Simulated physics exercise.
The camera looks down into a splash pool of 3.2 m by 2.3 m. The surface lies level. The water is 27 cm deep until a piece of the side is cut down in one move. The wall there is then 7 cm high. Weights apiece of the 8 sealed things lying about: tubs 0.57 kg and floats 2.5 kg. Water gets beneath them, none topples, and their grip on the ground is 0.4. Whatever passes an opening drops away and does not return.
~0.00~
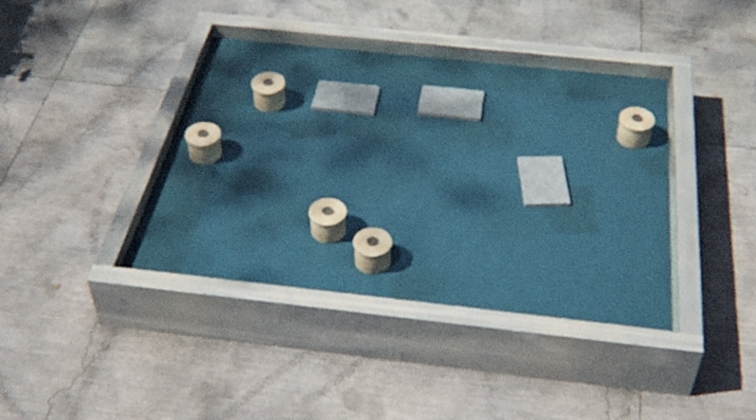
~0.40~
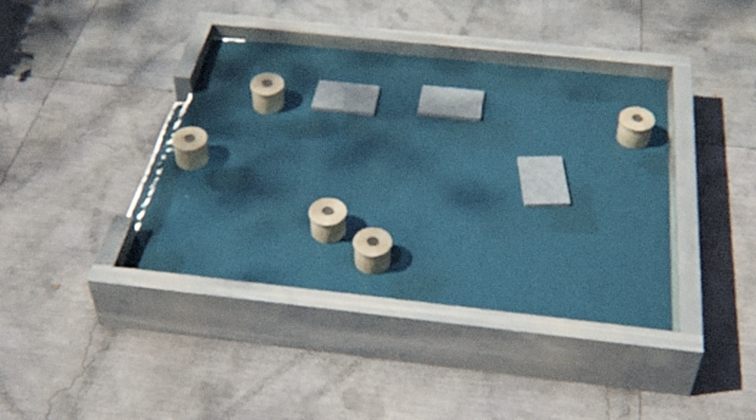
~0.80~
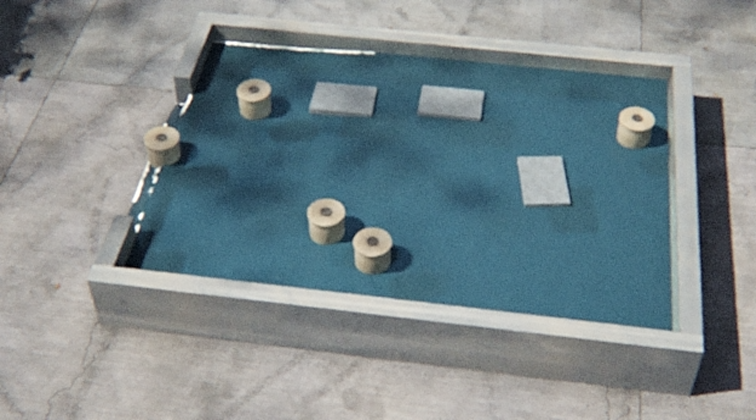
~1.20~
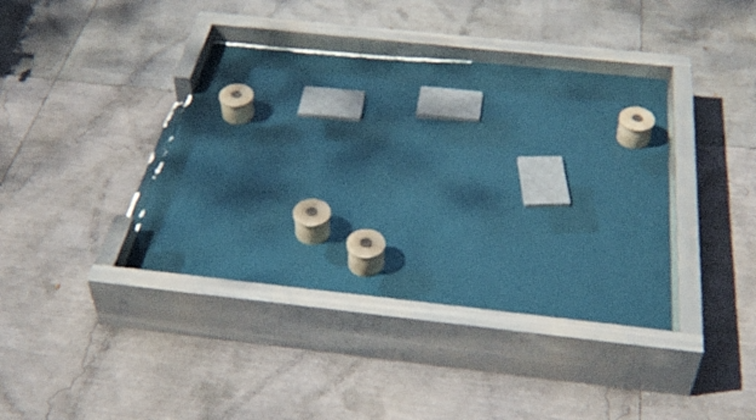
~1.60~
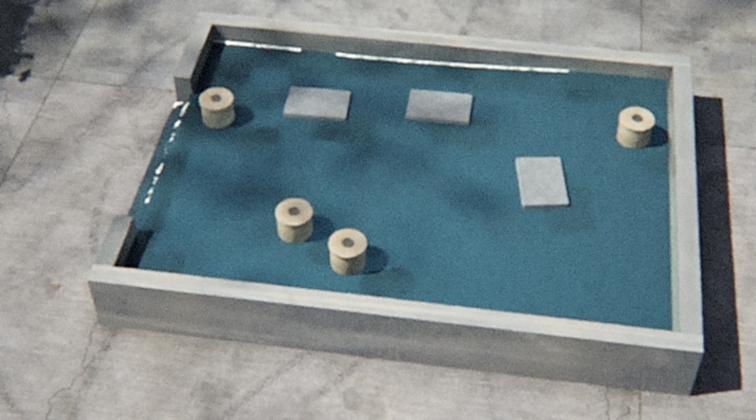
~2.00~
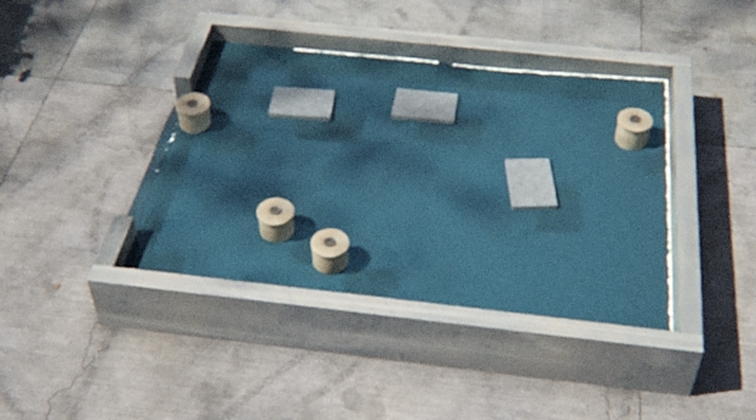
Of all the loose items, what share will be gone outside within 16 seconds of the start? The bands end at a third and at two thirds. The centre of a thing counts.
Share: Two thirds or more.
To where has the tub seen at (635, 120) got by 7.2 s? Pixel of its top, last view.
Near (611, 128).
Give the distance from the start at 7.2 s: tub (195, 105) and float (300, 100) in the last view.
In that order: Washed out, washed out.
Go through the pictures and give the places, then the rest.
In the first picture, a tub at (268, 83) floats; a tub at (328, 212) floats; 27 cm deep round most things; 0 of 8 have shifted.
In the second picture, a tub at (267, 84), afloat; a tub at (328, 212) floats; about 1940 L in view; 1 of 8 have shifted.
In the third picture, a tub at (254, 90), afloat, 10 cm from its start; a tub at (326, 212) floats; 27 cm deep round most things; 2 of 8 have shifted.
In the fourth picture, a tub at (236, 95) floats, 22 cm from its start; a tub at (312, 212), afloat, 10 cm from its start; about 1840 L in view; 4 of 8 have shifted.
In the fifth picture, a tub at (216, 99), afloat, 35 cm from its start; a tub at (294, 212) floats, 21 cm from its start; about 1780 L in view; 6 of 8 have shifted.
In the sixth picture, a tub at (193, 104) floats, 51 cm from its start; a tub at (275, 211) floats, 32 cm from its start; about 1730 L in view; 7 of 8 have shifted.
After 3.2 s 2 of 8 are out; 6 afloat.
After 7.2 s 4 of 8 are out; 4 afloat.
After 12.0 s 5 of 8 are out; 3 afloat.
After 16.0 s 6 of 8 are out; 2 afloat.
